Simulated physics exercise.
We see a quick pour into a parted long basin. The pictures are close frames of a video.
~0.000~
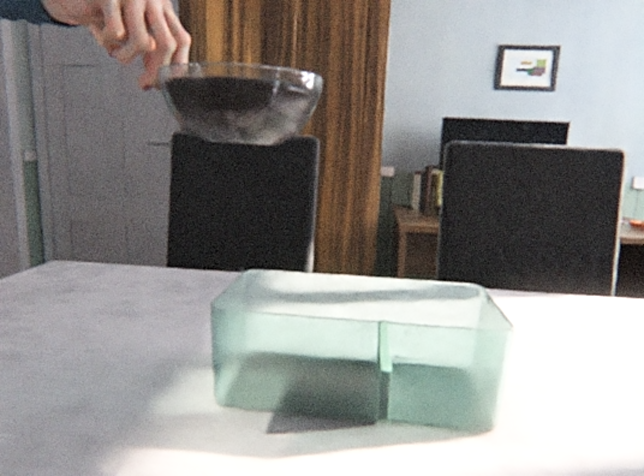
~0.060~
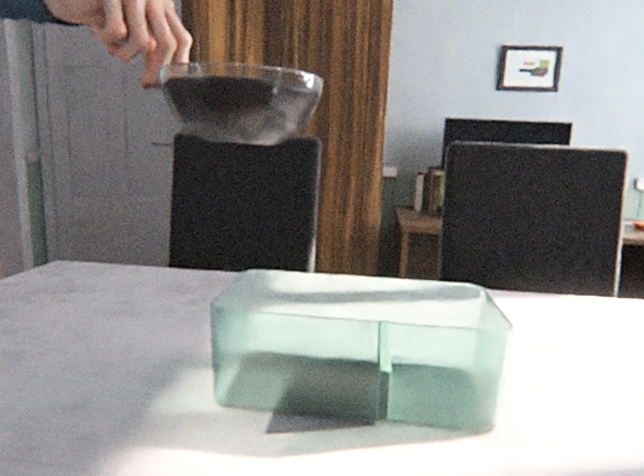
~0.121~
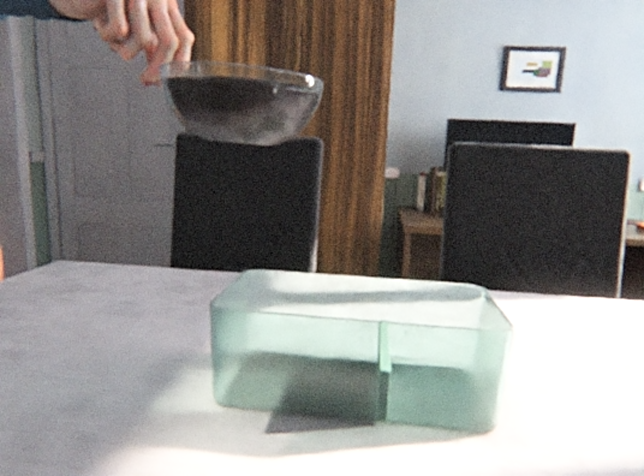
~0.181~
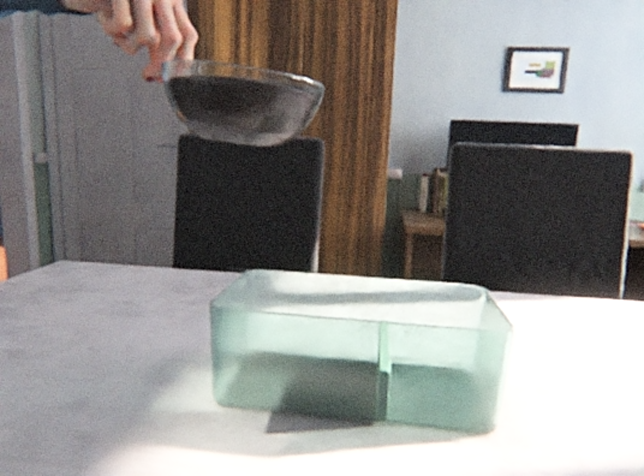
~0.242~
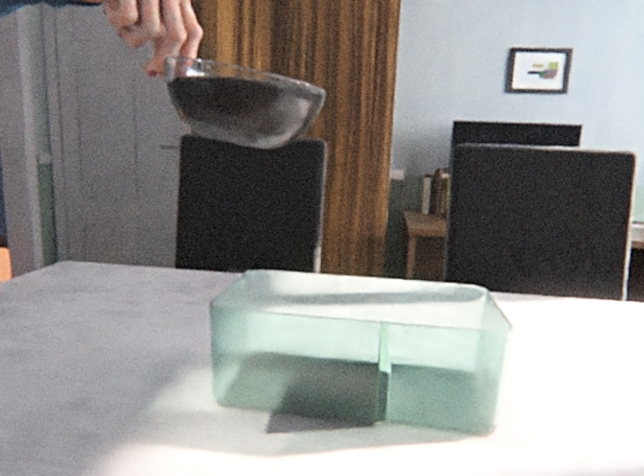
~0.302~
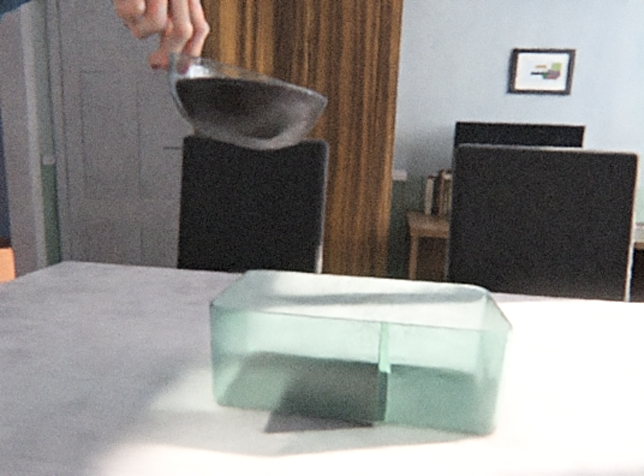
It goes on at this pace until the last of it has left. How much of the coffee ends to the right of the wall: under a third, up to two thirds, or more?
In the end from a third to two thirds is right of the wall.
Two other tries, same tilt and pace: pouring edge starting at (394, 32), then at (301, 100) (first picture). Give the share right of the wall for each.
Roughly 70 per cent, and 10 per cent.
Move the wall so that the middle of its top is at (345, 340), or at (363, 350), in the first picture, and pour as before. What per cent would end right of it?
Near 80 % and 65 %.
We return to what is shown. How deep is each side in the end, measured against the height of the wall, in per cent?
Left: 30 %. Right: 50 %.
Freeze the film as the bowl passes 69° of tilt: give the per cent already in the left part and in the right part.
Left about 10, right about 20.
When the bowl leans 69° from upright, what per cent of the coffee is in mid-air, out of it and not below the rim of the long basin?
Roughly 45 in a hundred.
A moment on, the bowl is tipped part way and 29 per cent is still to pour, 8 is left of the wall and 19 right of it.
Next, the bowl is tipped right over and 0 per cent is still to pour, 49 is left of the wall and 45 right of it.
Then the bowl is tipped right over and 0 per cent is still to pour, 52 is left of the wall and 46 right of it.
Later the bowl is tipped right over and 0 per cent is still to pour, 52 is left of the wall and 46 right of it.
Finally, 52 per cent lies left of the wall, 46 right of it and 2 outside.
